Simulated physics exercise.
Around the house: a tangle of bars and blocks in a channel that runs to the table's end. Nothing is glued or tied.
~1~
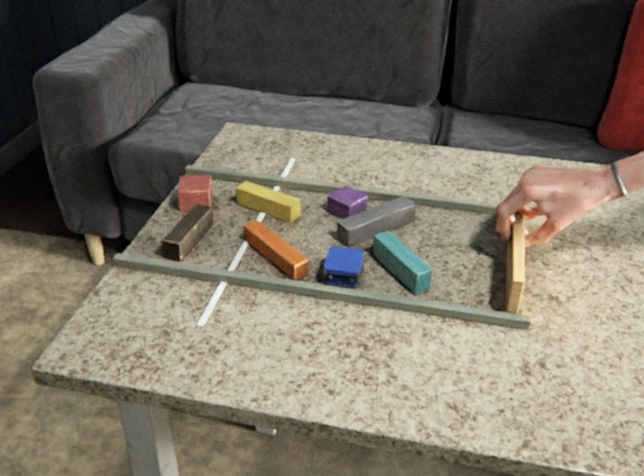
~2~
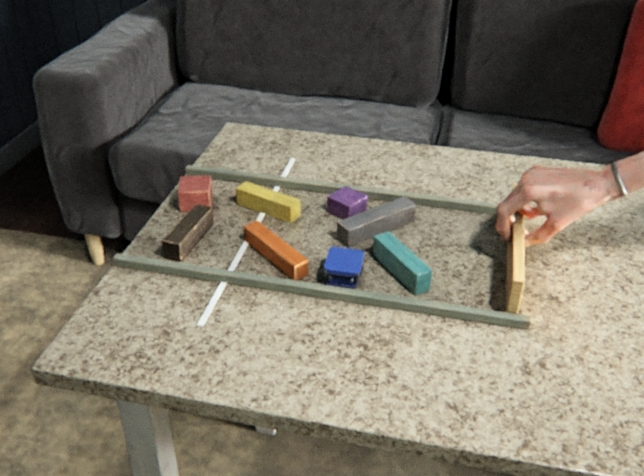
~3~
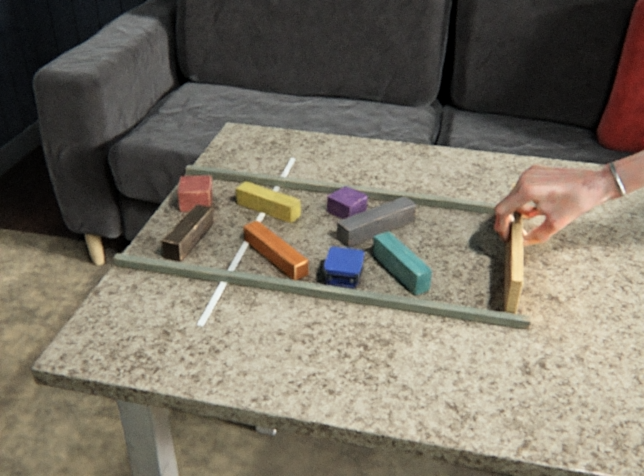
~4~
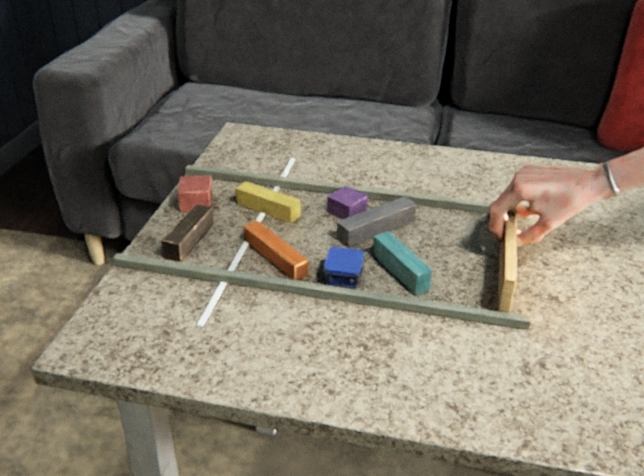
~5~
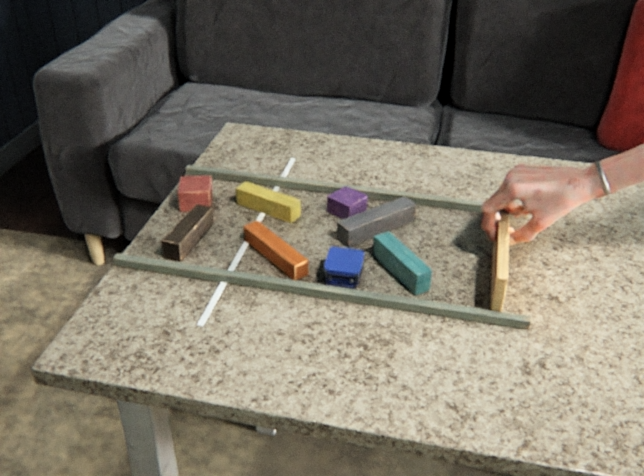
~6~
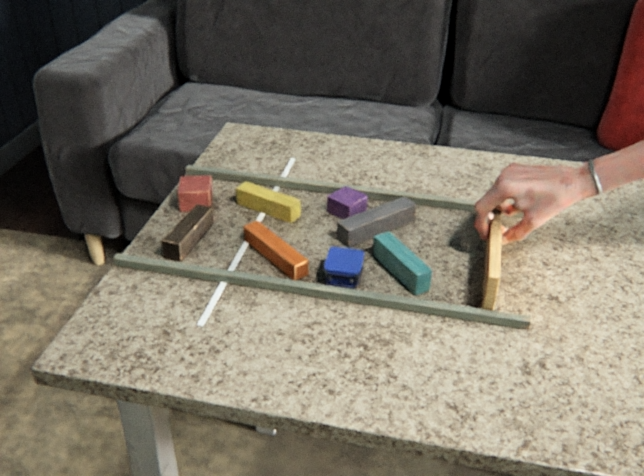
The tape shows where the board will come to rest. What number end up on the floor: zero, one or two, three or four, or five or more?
In the end the number that fall off is zero.
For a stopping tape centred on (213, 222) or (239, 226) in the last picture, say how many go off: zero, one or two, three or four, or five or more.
One after another: Either one or two; no fall at all.
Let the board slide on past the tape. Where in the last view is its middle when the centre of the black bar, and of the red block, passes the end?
About (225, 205), and (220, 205) for the other.
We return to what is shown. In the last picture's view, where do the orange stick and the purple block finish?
The orange stick at (186, 235), the purple block at (242, 184).
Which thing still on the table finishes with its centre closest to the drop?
Foremost is the red block.
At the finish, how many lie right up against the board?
It touches 2.
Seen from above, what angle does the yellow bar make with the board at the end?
Roughly 50° out of line.
Soon after, none off yet; red block at rest near (195, 193); black bar at rest near (189, 232); yellow bar at rest near (268, 202).
At rest, the number that fall off is zero.
